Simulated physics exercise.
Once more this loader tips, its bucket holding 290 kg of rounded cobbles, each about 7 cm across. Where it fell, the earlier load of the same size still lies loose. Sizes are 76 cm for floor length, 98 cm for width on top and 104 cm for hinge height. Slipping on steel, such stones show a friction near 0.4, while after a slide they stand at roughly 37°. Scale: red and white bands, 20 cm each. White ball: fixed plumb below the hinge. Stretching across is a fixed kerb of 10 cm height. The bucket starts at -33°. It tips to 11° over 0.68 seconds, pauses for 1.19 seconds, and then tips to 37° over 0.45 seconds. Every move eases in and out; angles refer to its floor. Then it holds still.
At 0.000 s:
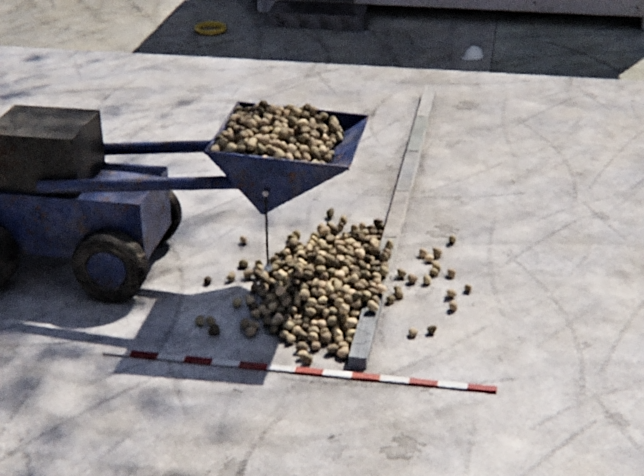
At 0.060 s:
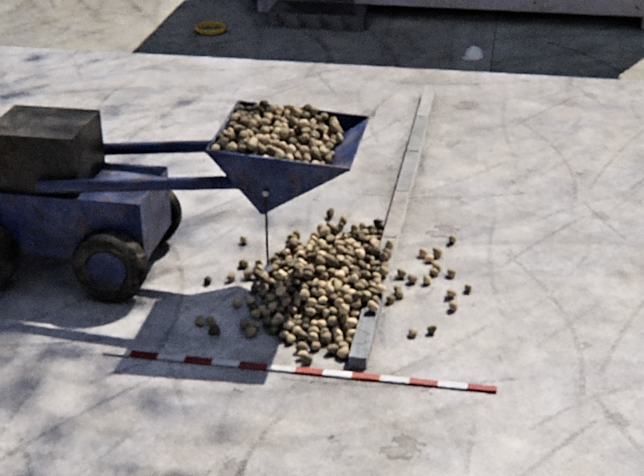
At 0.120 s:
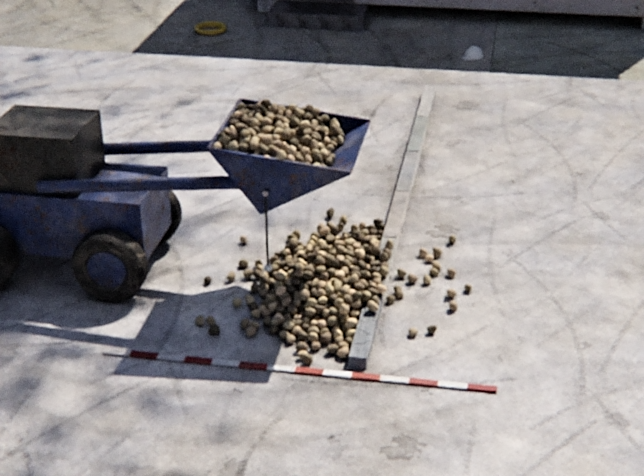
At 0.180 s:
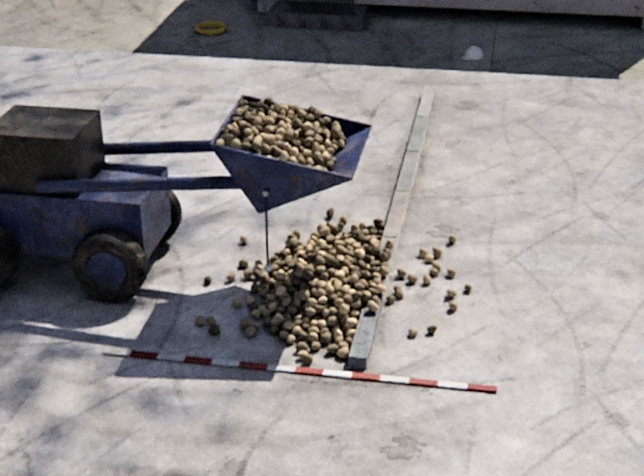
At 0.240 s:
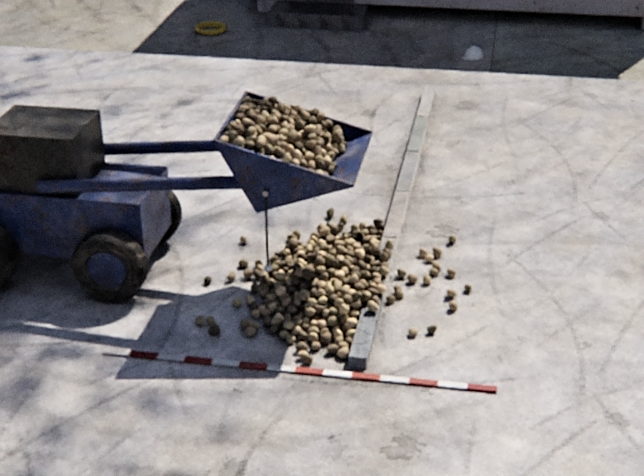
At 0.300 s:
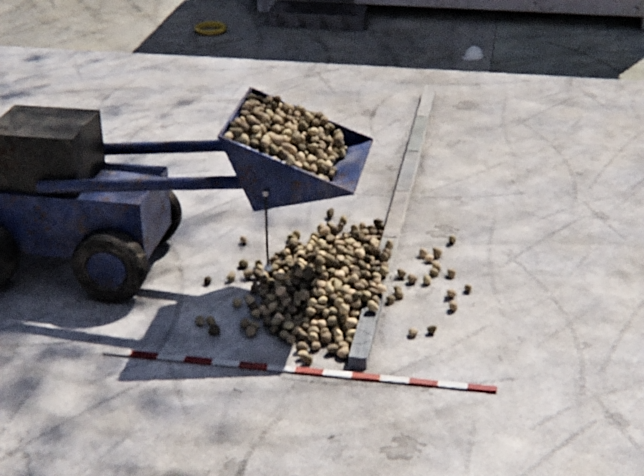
A blue loader slowly tilts its stone-filled bucket forward above a loose pile of stones.
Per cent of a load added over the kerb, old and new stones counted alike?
Some 67 %.
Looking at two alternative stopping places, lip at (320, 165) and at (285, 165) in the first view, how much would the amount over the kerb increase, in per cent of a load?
35 % and 10 %.
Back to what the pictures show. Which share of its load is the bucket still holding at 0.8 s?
Some 100 percent, roughly.
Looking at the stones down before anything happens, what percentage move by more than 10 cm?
Close to 0 in a hundred of them.
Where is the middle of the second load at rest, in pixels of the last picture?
I'd say close to (402, 281).
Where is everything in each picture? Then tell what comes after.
In the first picture, the bucket is at -33°, its lip at (349, 168); the top of the load is at (286, 114). The earlier load is highest near (332, 261), 23 cm above ground level, 97 % on this side of the kerb, 4 % over the kerb.
In the second picture, the bucket is at -32°, its lip at (349, 170); the top of the load is at (281, 115); the stones move at 0.1 m/s on average.
The third picture shows lip at (351, 173), floor tilted -29°, highest stones at (259, 115); the stones move at 0.2 m/s on average.
The fourth picture shows lip at (352, 179), floor tilted -25°, highest stones at (254, 113); the stones move at 0.3 m/s on average.
In the fifth picture, the bucket is at -20°, its lip at (353, 186); the top of the load is at (258, 110); the stones move at 0.4 m/s on average.
The sixth picture shows lip at (354, 194), floor tilted -15°, highest stones at (259, 106); the stones move at 0.4 m/s on average.
After 0.5 s the floor is at 4°; in per cent of one load, 100 in the bucket, 97 on this side of the kerb, 4 over the kerb; the foremost stones are at (448, 280).
After 0.8 s the floor is at 11°; in per cent of one load, 100 in the bucket, 97 on this side of the kerb, 4 over the kerb; the foremost stones are at (448, 280).
After 2.8 s the floor is at 37°; in per cent of one load, 6 in the bucket, 143 on this side of the kerb, 51 over the kerb; the foremost stones are at (538, 302).
After 5.2 s the floor is at 37°; in per cent of one load, 0 in the bucket, 129 on this side of the kerb, 71 over the kerb; the foremost stones are at (538, 302). Net gain over the kerb, 67.
